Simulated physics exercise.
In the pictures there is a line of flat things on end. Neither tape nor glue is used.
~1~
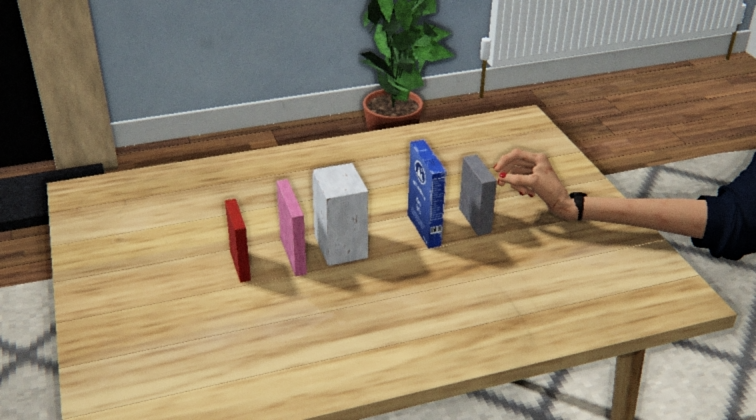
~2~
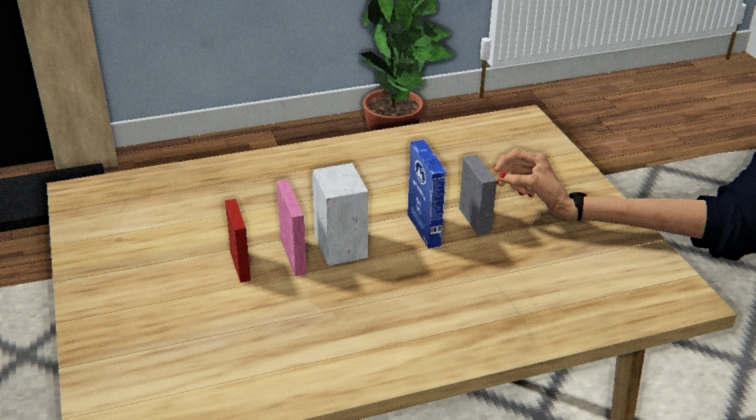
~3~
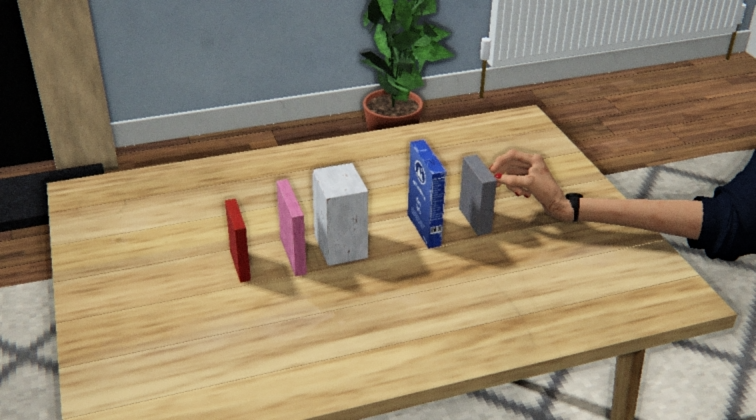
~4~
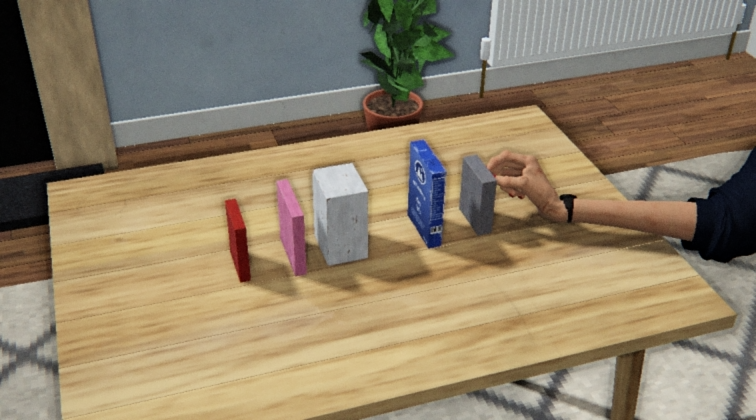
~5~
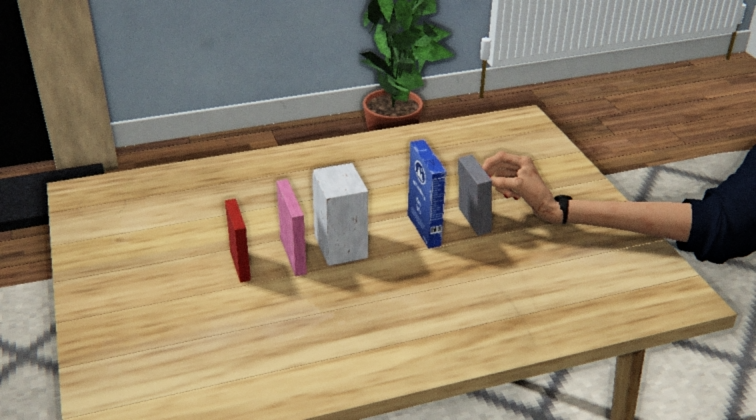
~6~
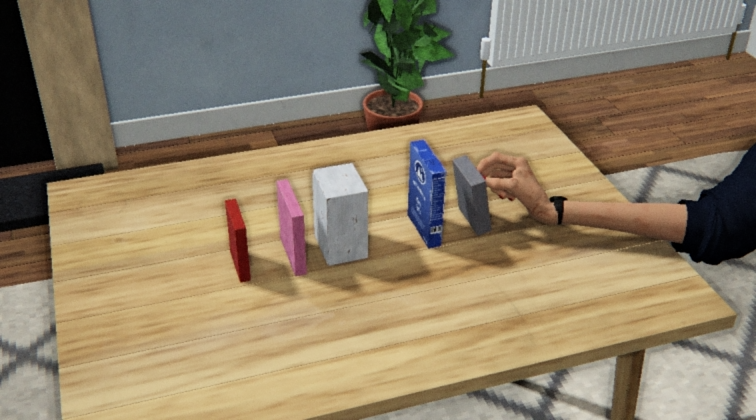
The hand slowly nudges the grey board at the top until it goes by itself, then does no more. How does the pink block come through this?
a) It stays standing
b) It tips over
The answer is a.
Then, 0.20 s after the last picture, grey board 31° over.
Then, 0.40 s after the last picture, grey board 58° over; blue packet tipped 26° from how it was.
Then, 0.50 s after the last picture, grey board 67° over; blue packet tipped 44° from how it was.
At rest, tipped over on the table, blue packet; the other 2 in place. Seen from the same camera at the end, pink block near (292, 227).
